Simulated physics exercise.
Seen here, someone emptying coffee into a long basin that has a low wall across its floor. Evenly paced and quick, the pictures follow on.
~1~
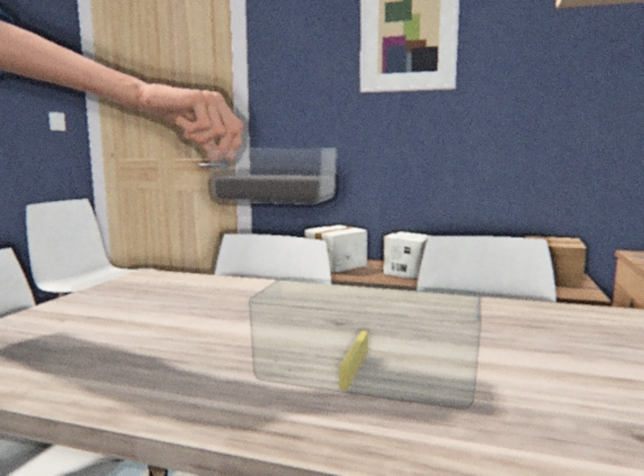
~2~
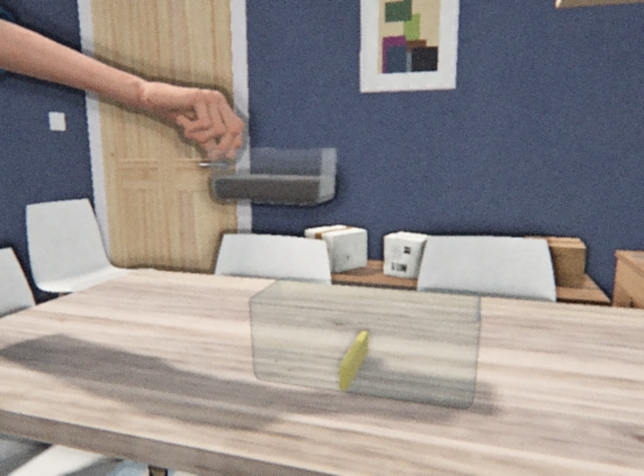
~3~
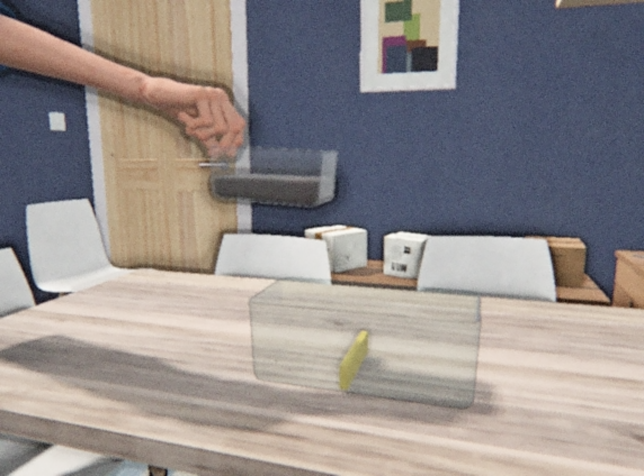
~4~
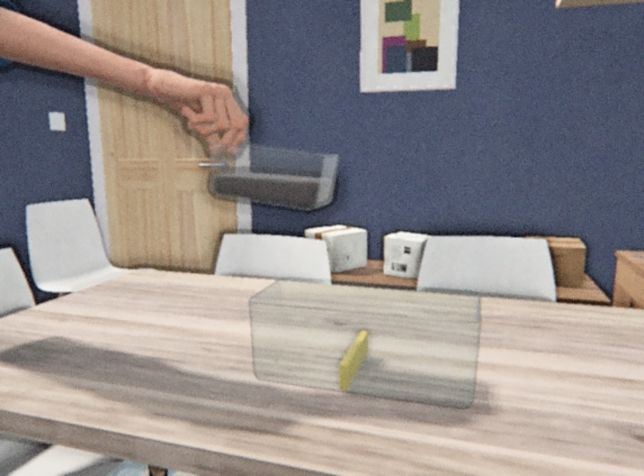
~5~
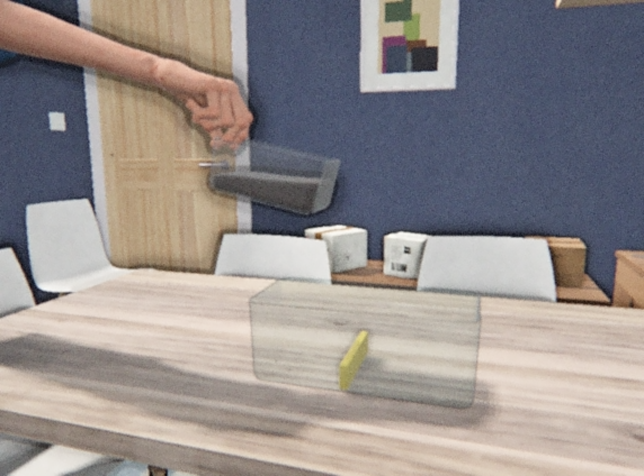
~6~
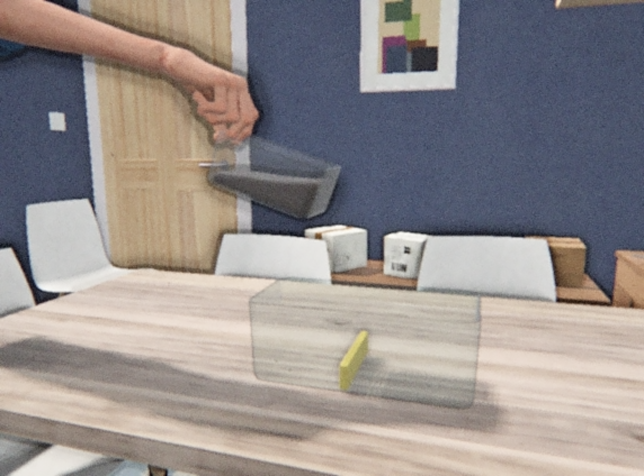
In this clip, a hand holds a clear container of dark liquid above a table and gradually tilts it down to the right, while a long transparent basin with a low yellow wall across its floor stays still below.
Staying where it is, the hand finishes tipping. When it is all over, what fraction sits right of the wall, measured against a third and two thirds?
It finishes at between a third and two thirds.
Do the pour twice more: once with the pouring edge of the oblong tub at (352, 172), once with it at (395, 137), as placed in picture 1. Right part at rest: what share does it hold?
Roughly 70 % the first time and roughly 95 % the second.
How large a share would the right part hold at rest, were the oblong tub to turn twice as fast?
Roughly 40 percent.
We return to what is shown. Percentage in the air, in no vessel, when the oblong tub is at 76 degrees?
I'd put it near 35 per cent.
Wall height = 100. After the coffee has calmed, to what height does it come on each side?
About 40 on the left and about 30 on the right.
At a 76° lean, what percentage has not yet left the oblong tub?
Around 45 in a hundred has not poured out yet.
A moment on, the oblong tub is tipped on its side and 46 per cent is still to pour, 2 is left of the wall and 18 right of it.
Next, the oblong tub is tipped right over and 7 per cent is still to pour, 38 is left of the wall and 45 right of it.
Then the oblong tub is tipped right over and 0 per cent is still to pour, 52 is left of the wall and 46 right of it.
Later the oblong tub is tipped right over and 0 per cent is still to pour, 52 is left of the wall and 47 right of it.
At rest 52 per cent lies left of the wall, 47 right of it and 1 outside.
